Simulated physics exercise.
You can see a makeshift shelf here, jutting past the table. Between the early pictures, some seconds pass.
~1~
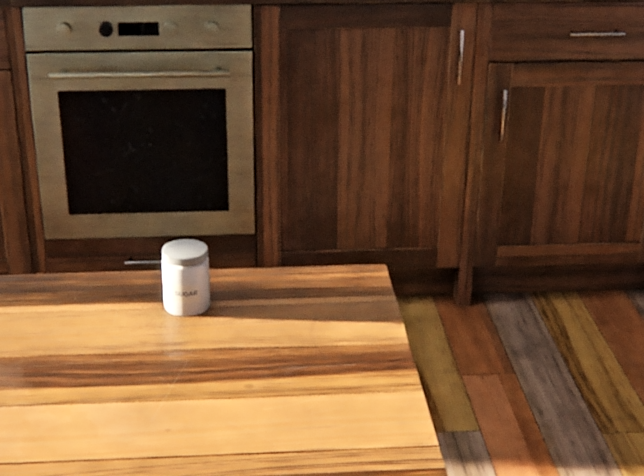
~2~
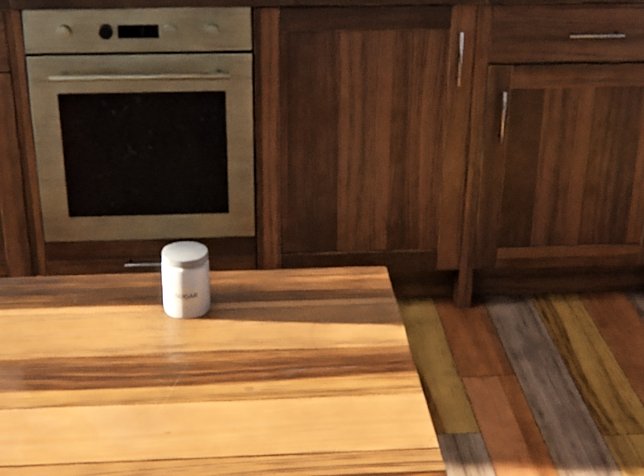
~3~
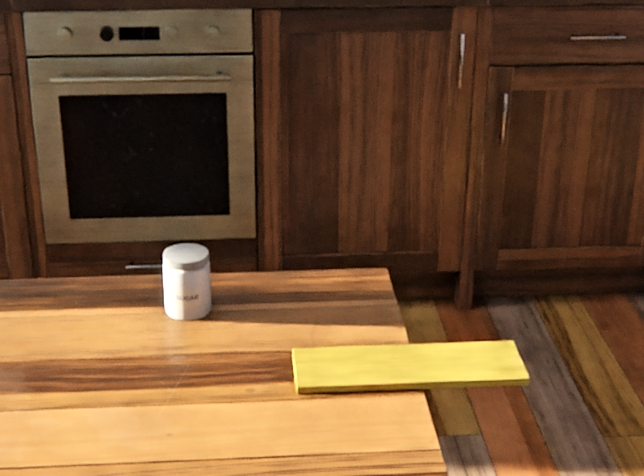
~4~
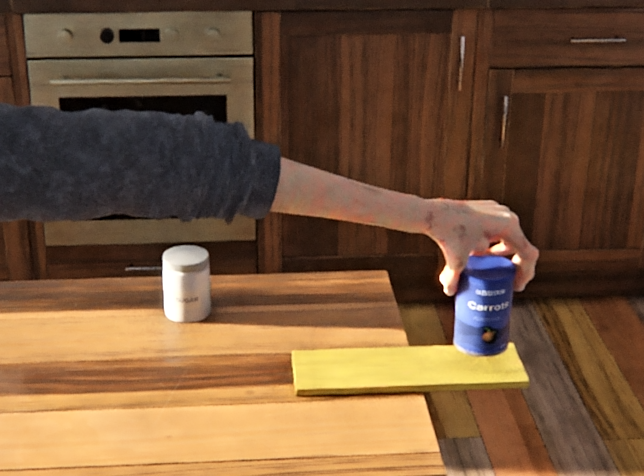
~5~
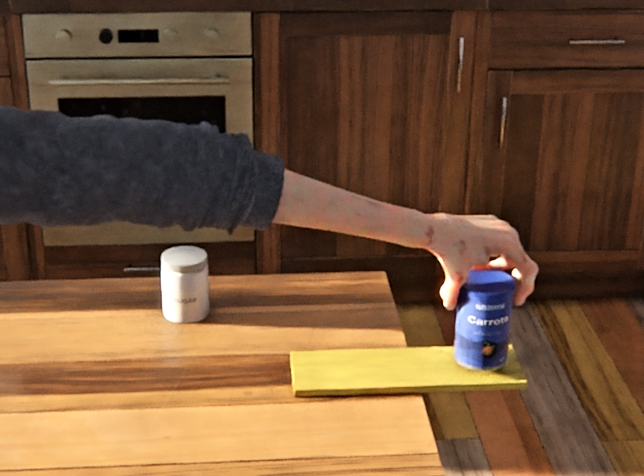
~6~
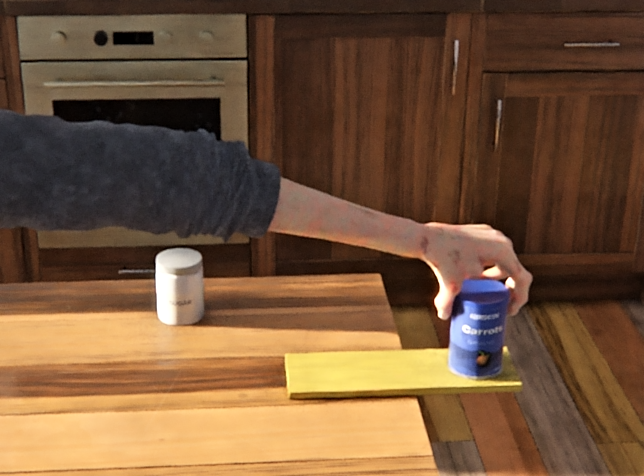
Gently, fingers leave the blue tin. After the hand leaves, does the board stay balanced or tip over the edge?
The overhang is going to give way.
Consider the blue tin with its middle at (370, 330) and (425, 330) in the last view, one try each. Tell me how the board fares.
It remains balanced the first time and falls the second time.
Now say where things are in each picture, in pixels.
The last thing is not in view yet; white jar (186, 277), in the first frame.
The last thing is not in view yet; white jar (186, 280), in the second frame.
The last thing is not in view yet; white jar (187, 282), in the third frame.
On its way; blue tin (484, 305); white jar (187, 284), in the fourth frame.
On its way; blue tin (484, 319); white jar (186, 284), in the fifth frame.
In place under the hand; blue tin (478, 329); white jar (180, 287), in the sixth frame.
Then, 0.30 s later than the last frame, blue tin now down on the floor or falling; yellow board tilted by 62°.
Then, 0.50 s later than the last frame, yellow board now down on the floor or falling.
Then, 0.60 s later than the last frame, things are still on the move.
Then, 0.70 s later than the last frame, as before.
When it is over, down on the floor or falling, blue tin and yellow board; white jar as before. The board goes over.
